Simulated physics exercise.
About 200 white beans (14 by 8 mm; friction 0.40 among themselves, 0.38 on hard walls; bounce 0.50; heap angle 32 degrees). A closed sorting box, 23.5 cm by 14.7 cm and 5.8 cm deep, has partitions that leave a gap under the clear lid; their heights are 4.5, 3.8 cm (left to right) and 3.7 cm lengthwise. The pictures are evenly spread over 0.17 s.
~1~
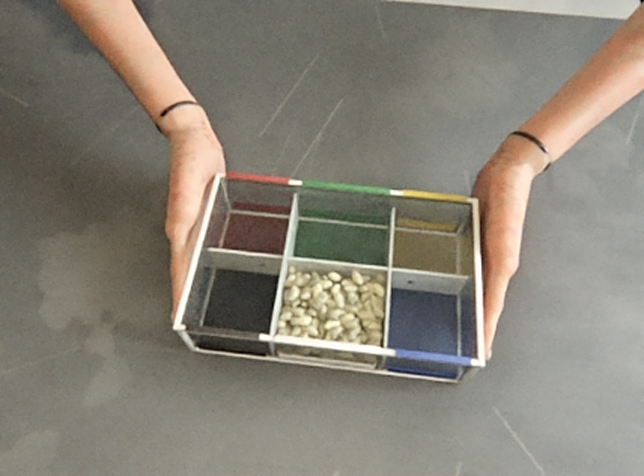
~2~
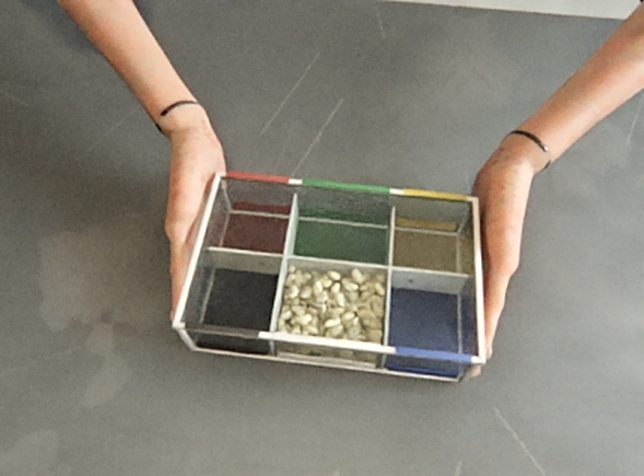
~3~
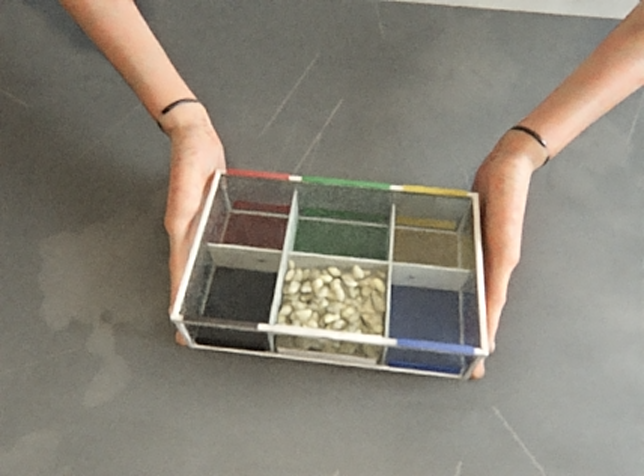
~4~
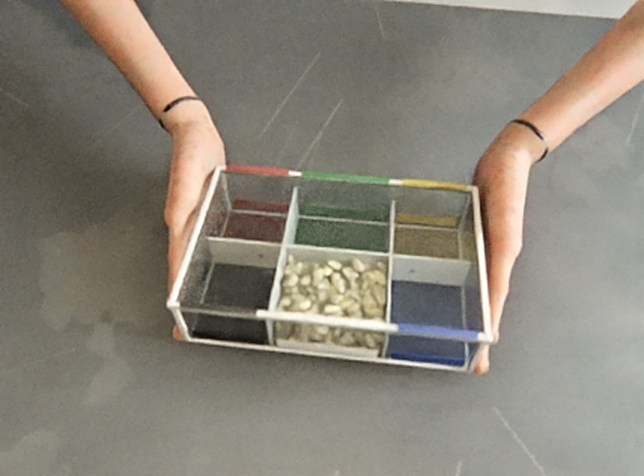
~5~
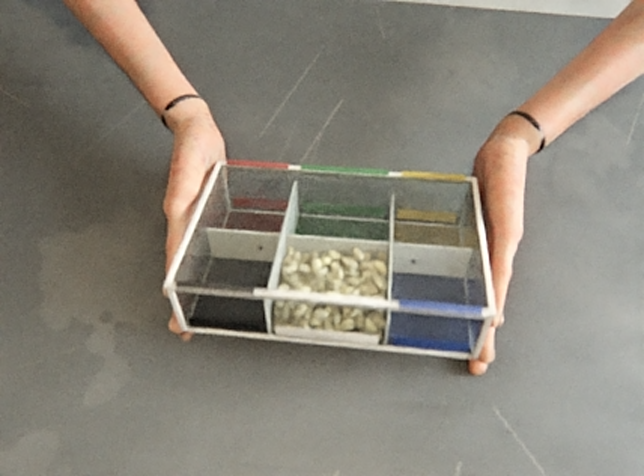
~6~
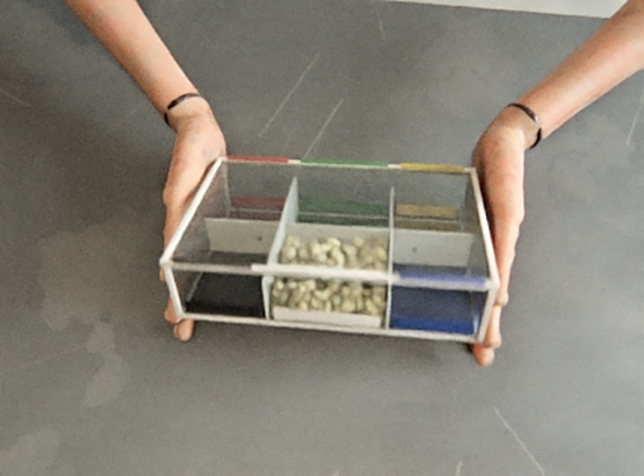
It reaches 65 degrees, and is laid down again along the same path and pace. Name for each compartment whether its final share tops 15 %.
Red compartment: Below; blue compartment: Below; green compartment: Above; yellow compartment: Below; white compartment: Above; black compartment: Below.
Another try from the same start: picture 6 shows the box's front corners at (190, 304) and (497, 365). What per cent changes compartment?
Then about 25 per cent.
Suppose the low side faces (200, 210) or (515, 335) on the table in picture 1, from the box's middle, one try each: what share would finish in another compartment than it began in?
About 15 and 30 per cent.
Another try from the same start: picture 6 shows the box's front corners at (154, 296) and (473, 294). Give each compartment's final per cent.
Red 5, blue 0, green 10, yellow 0, white 85, black 5.
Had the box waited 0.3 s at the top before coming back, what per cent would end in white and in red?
White 65; red 5.
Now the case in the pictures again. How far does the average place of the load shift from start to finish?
About 4.0 cm.
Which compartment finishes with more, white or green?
The white one has more.
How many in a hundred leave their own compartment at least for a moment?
About 35 per cent.
Then, 0.33 s after the last picture, tilt 63 degrees; green 10 %, white 90 %.
Then, 0.56 s after the last picture, tilt 23 degrees; green 30 %, white 65 %.
Then, 0.89 s after the last picture, tilt 0 degrees; green 30 %, white 65 %.
In the end, red 0 %, blue 0 %, green 30 %, yellow 0 %, white 65 %, black 0 %.
